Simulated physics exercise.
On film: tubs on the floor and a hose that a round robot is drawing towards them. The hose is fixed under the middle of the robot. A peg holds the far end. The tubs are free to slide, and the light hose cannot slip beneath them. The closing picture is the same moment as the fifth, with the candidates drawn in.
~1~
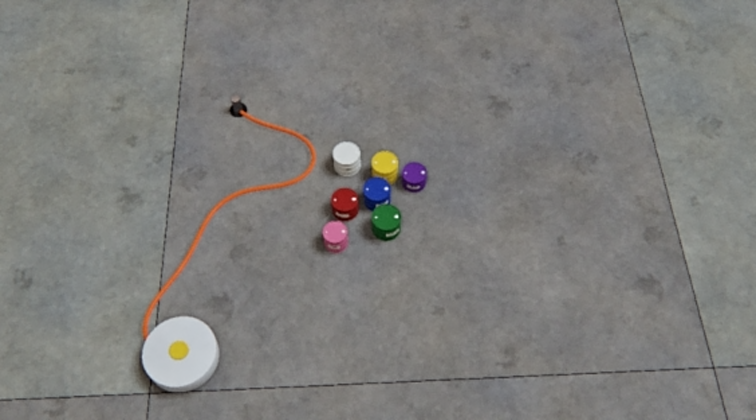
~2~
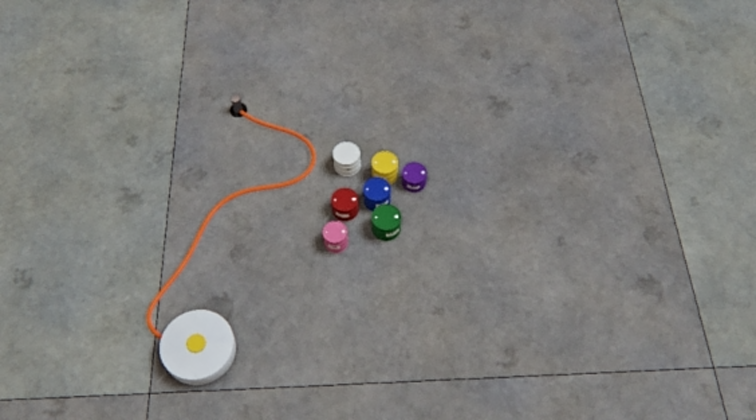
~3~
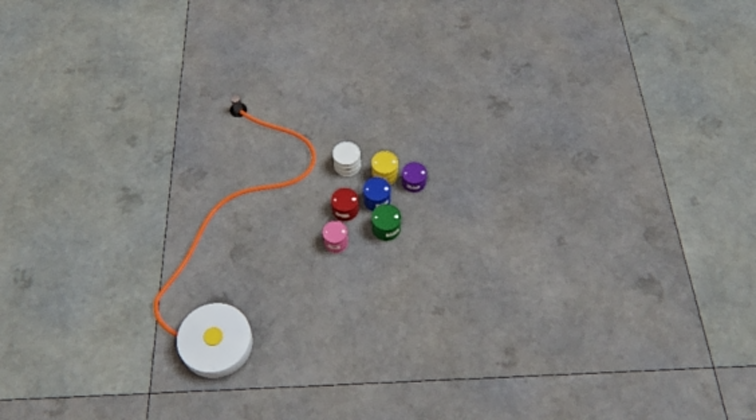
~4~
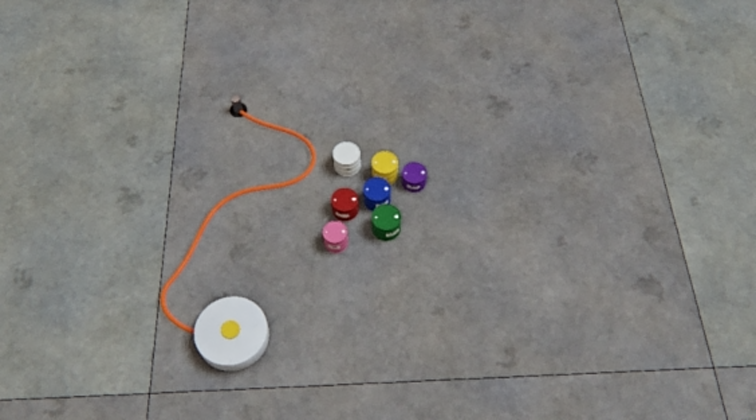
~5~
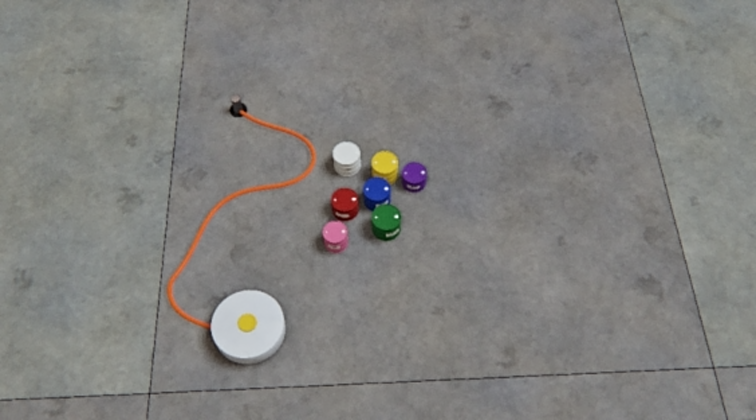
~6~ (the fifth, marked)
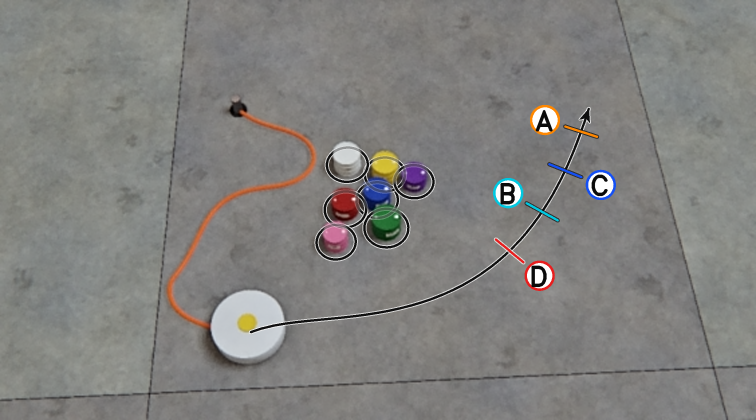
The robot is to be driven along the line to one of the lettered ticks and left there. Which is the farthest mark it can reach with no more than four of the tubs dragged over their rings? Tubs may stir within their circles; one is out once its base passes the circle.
As far as tick C.
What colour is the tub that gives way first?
The pink tub.
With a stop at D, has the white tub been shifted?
No.
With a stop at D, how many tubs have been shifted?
The count is none.
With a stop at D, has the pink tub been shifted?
By then, no.
On the marked copy, A at (581, 132); B at (542, 212); C at (565, 171); D at (510, 251); the route from (251, 332) via (490, 267) to (589, 109).
Taking C. A third of the way, robot (392, 305).
Two thirds of the way, robot (511, 245).
When it is over, robot (567, 164); red tub (345, 198); green tub (390, 217); pink tub (363, 213); three over the rings.
As for the rest, A has six over the rings; B is within the limit but short; D is within the limit but short.
